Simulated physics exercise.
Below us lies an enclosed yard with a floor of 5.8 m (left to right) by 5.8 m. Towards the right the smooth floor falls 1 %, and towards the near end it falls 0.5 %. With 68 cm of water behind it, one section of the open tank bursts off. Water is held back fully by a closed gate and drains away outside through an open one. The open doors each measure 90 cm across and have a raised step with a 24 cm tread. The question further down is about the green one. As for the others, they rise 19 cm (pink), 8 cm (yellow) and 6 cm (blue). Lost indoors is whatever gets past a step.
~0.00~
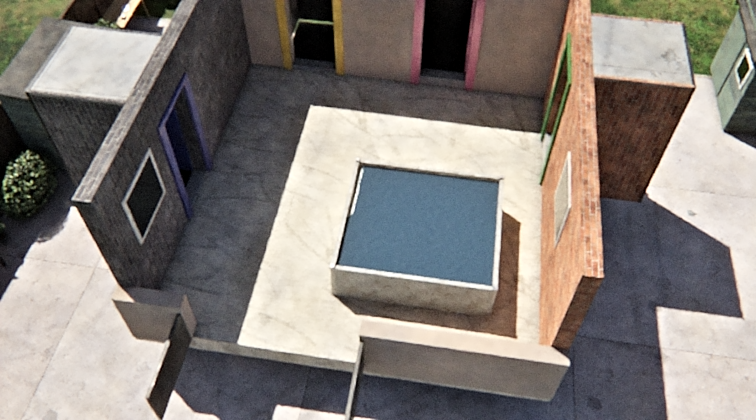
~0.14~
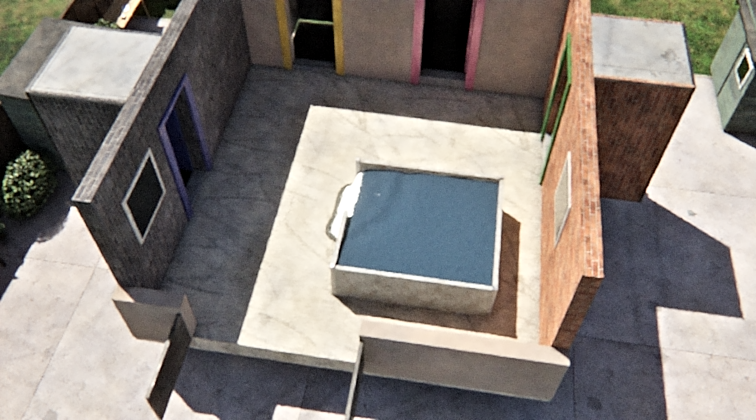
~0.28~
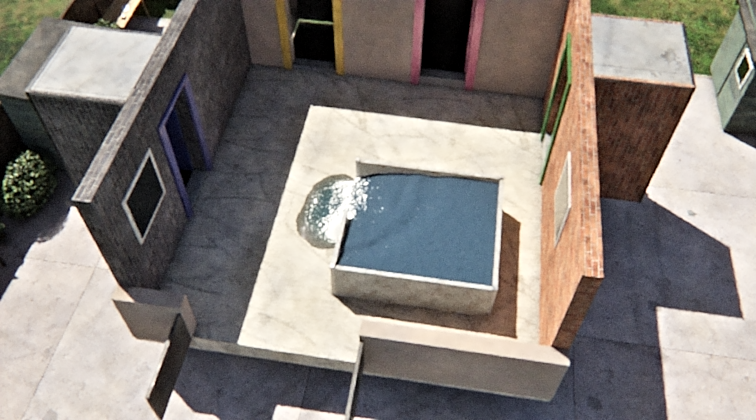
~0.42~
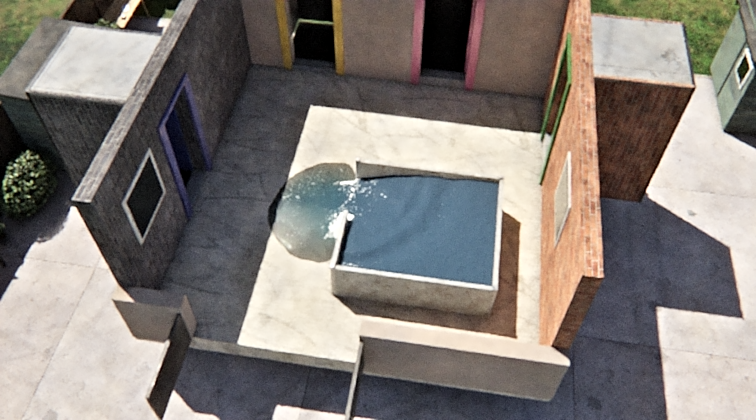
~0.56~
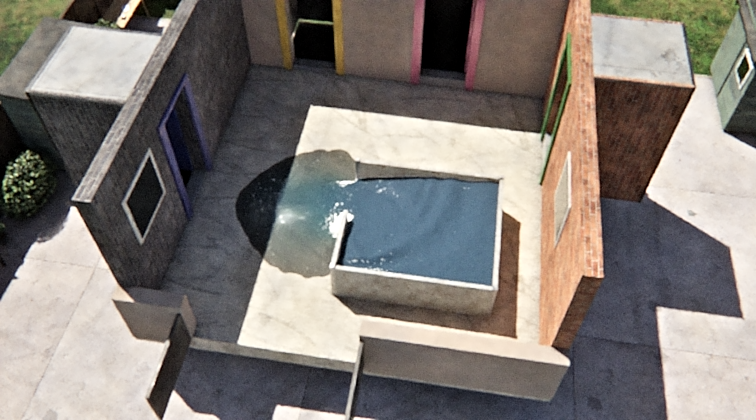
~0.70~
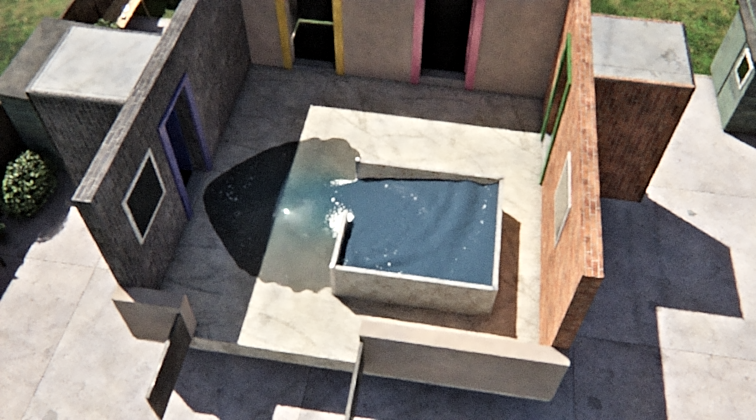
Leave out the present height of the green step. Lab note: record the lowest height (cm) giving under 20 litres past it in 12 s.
Lowest height: 7.5 cm.
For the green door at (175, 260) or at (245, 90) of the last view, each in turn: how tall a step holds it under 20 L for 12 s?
You'd want about 14.5 cm there first, then about 14.5 cm.
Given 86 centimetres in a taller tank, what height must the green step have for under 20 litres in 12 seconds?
10.0 cm.
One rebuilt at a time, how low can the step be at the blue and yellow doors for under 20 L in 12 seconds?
You'd want about 26 centimetres at blue and about 11.5 centimetres at yellow.
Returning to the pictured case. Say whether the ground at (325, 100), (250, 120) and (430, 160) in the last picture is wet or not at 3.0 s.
Status: Submerged / submerged / clear.
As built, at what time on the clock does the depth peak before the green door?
The depth peaks at about 9.0 seconds.
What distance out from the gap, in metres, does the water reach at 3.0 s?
Roughly 4.4 m from the gap.
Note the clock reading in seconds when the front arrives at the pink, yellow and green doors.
Arrives: Pink 3.8 s / yellow 2.2 s / green 5.0 s.
After 1.4 s water covers 30 % of the floor, deepest (38 cm) near (346, 207); it has not reached the green door.
After 3.0 s water covers 45 % of the floor, deepest (30 cm) near (250, 70); it has not reached the green door.
After 12.0 s water covers 100 % of the floor, deepest (14 cm) near (537, 374); 9 cm at the green door, 0 litres in over its 25 cm step.
At the green door as built, the water arrived by 5.2 s and peaked near 10 cm at 9.2 s.
With a step of 7 cm, 29 litres would have come in within the 12 s; with 9.5 cm, 2 litres. So under 20 litres takes about 7.5 cm.
